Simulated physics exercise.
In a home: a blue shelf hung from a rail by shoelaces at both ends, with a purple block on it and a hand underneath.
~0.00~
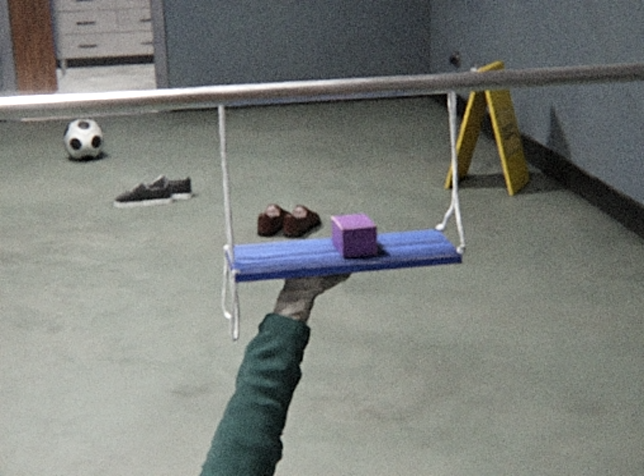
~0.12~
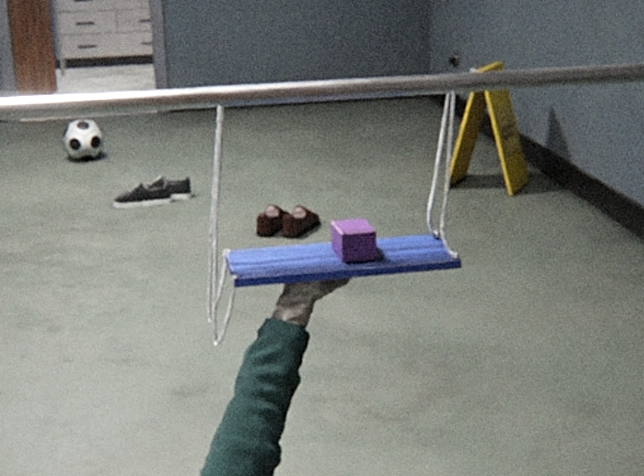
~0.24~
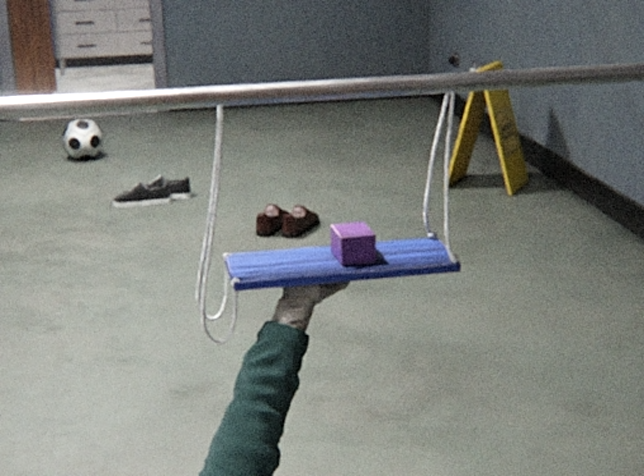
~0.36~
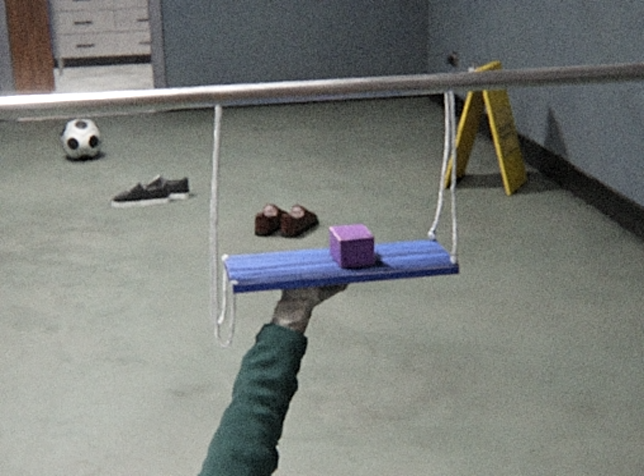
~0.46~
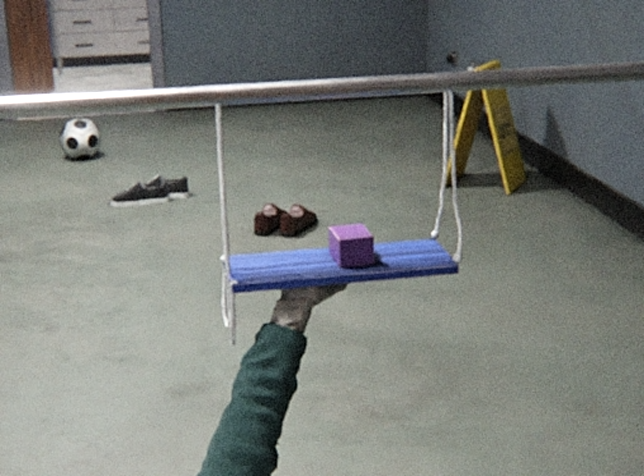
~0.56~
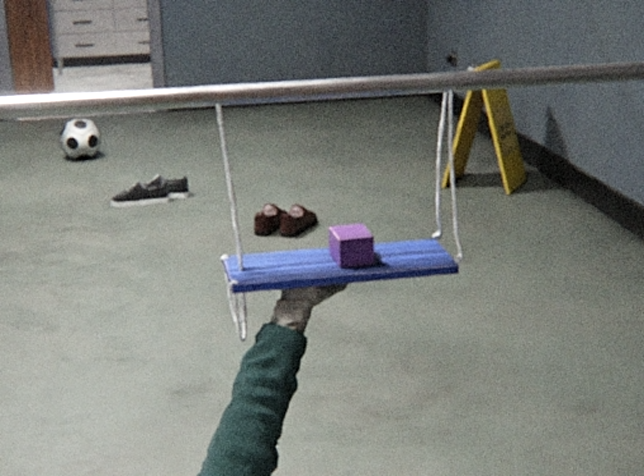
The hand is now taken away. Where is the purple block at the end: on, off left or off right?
It comes off at the left.
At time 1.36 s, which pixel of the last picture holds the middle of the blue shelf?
I'd put it at roughly (356, 317) in the last view.
After 1.36 s, board tipped 35° down to the left; block on the floor.
After 1.98 s, board tipped 38° down to the left; block on the floor.
In the end, board tipped 39° down to the left; block on the floor. The purple block drops leftwards.
